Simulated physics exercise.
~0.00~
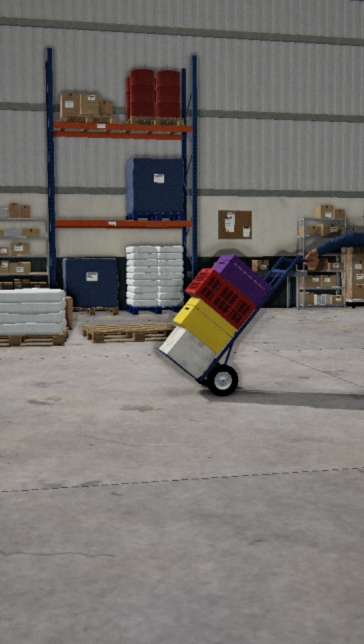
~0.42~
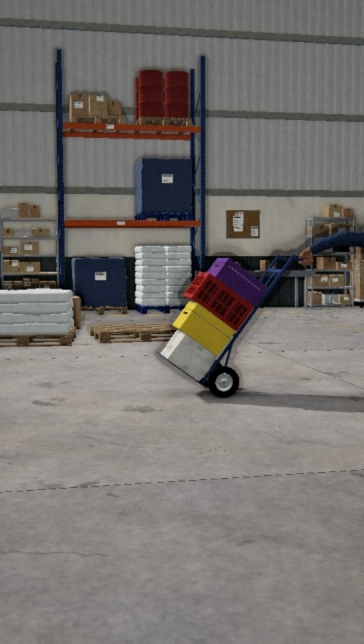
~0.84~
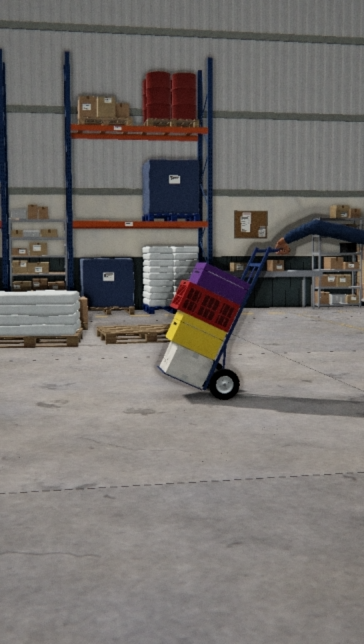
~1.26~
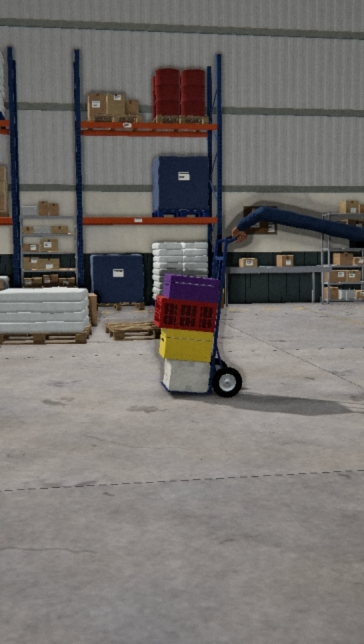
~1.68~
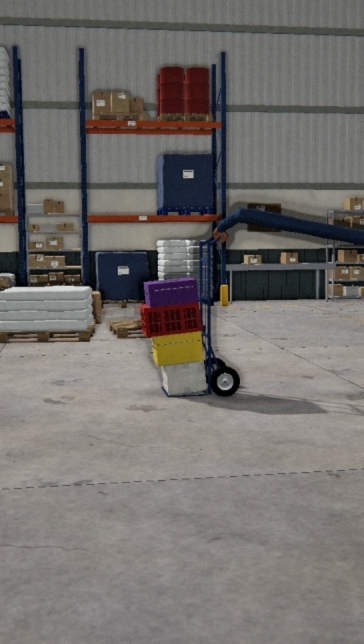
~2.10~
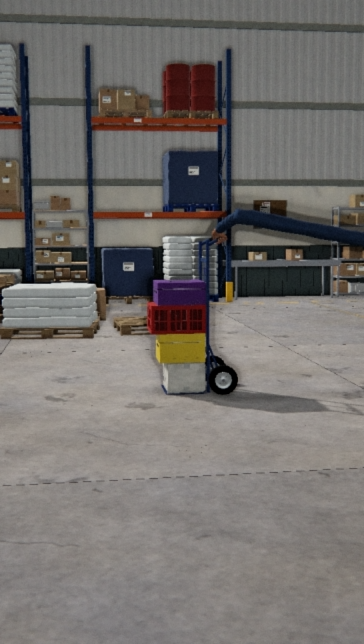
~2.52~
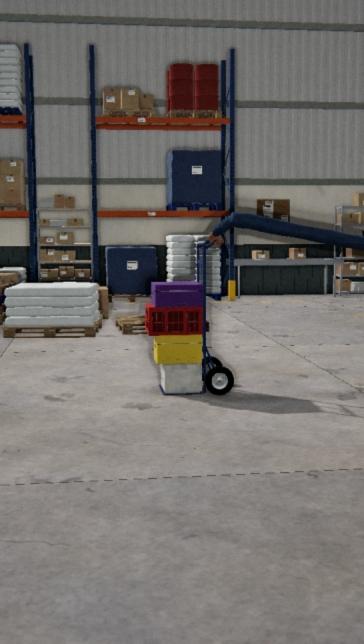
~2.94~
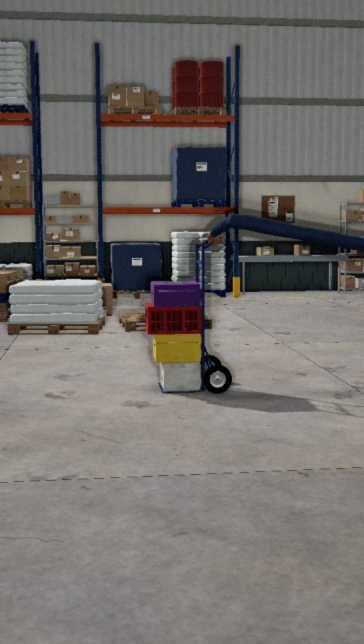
In the video, a blue-sleeved arm tips a leaning hand truck upright in a warehouse, carrying a white box, yellow toolbox, red crate and purple toolbox stacked bottom to top. The upper items lurch slightly left, then settle back, and all four end at rest, still stacked.
